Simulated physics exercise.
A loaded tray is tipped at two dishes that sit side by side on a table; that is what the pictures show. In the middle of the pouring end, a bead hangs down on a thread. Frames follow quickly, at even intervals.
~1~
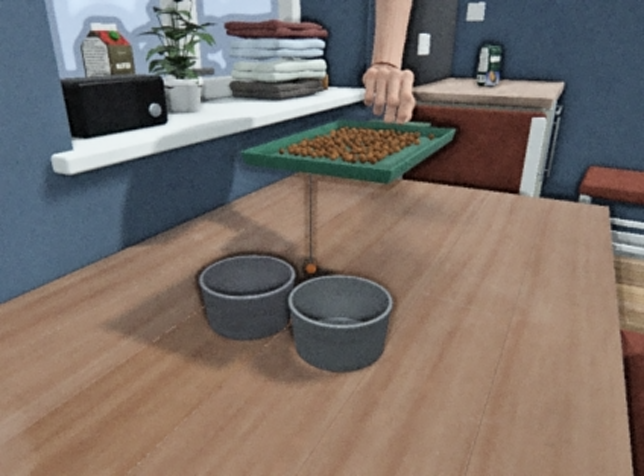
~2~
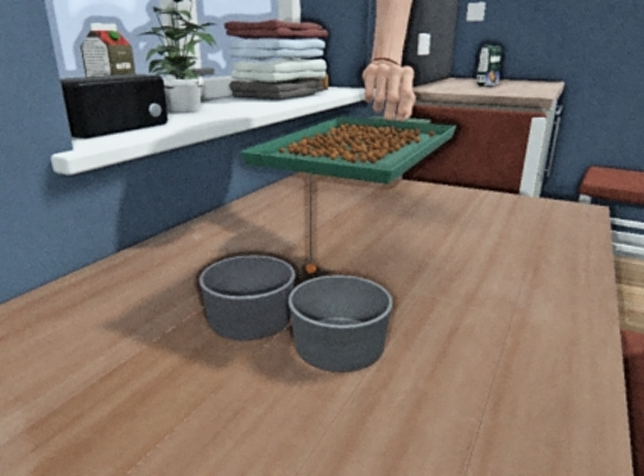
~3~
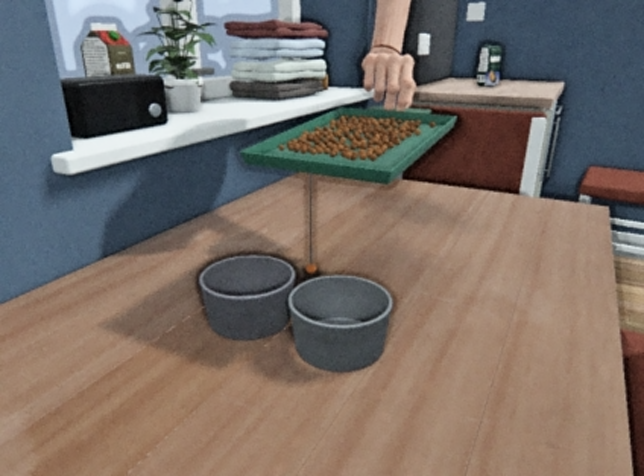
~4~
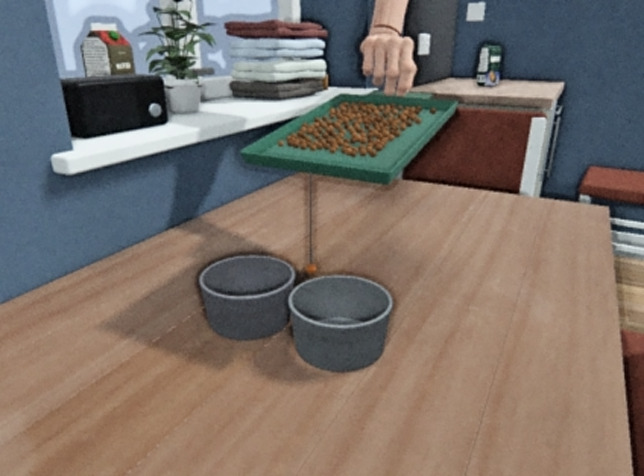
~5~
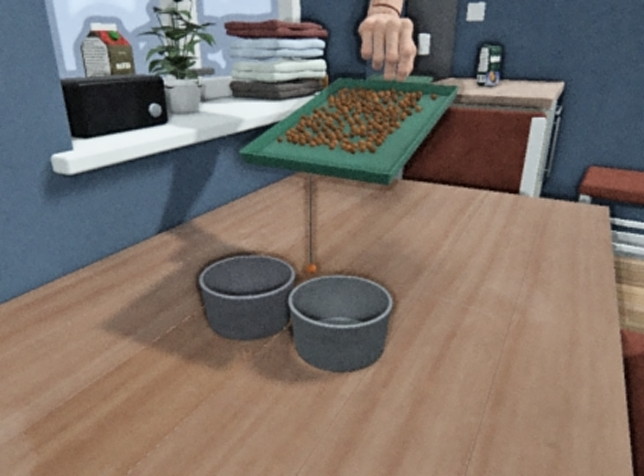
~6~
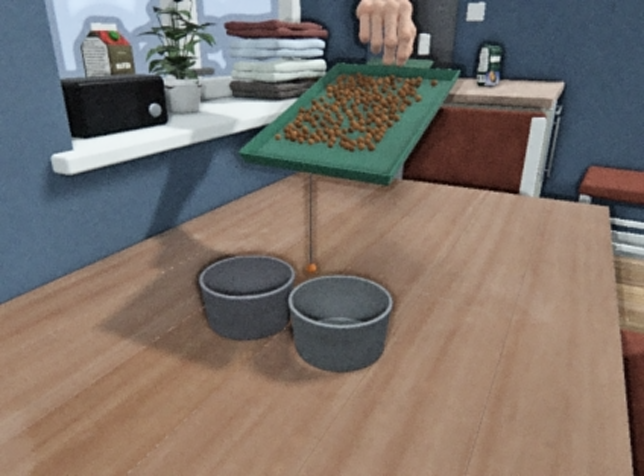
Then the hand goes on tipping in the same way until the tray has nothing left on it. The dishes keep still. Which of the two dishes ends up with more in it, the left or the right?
The right one.
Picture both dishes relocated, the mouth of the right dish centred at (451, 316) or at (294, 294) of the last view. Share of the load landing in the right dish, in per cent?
First placement: Some 0 %; second placement: Some 50 %.
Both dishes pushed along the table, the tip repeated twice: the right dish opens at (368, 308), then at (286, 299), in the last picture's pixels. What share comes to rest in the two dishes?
You'd get about 70 per cent first and about 60 per cent second.
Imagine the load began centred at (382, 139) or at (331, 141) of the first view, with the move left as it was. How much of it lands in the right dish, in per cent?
Near 60 per cent and near 50 per cent.
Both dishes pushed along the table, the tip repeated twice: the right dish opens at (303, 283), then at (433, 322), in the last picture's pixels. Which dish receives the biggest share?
Try 1: The dish at right. Try 2: The dish at left.
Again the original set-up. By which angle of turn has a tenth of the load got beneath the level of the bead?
That happens at around 65°.
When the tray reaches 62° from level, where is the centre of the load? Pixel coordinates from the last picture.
(318, 165).
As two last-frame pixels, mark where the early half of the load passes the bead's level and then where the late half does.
First close to (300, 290), next close to (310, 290).
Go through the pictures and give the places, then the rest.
In the first picture, corners of the pouring end at (246, 151) and (389, 169), level; middle of the load at (355, 142), cereal balls; left dish at (221, 313); right dish at (317, 343); bead on its thread at (311, 268).
In the second picture, corners of the pouring end at (246, 151) and (389, 169), level; middle of the load at (355, 140).
In the third picture, corners of the pouring end at (245, 151) and (388, 170), tipped barely, level across its low end; middle of the load at (355, 134).
In the fourth picture, corners of the pouring end at (245, 151) and (388, 171), tipped a little, level across its low end; middle of the load at (355, 124).
In the fifth picture, corners of the pouring end at (244, 151) and (388, 172), tipped a little, level across its low end; middle of the load at (355, 115).
In the sixth picture, corners of the pouring end at (243, 151) and (387, 173), tipped clearly, level across its low end; middle of the load at (353, 106); left dish at (221, 313); right dish at (317, 343).
Soon after the last picture, tray tipped steeply; most on the tray; a stray few in the right dish; about a quarter in the air.
A little later, tray tipped right over; about half on the tray; a small part in the right dish; a stray few in the left dish; about a quarter outside both; a small part in the air.
Later still, tray tipped past a quarter turn; about half in the right dish; about a quarter in the left dish; about a third outside both.
At rest, tray tipped past a quarter turn; about half in the right dish; about a quarter in the left dish; about a third outside both.
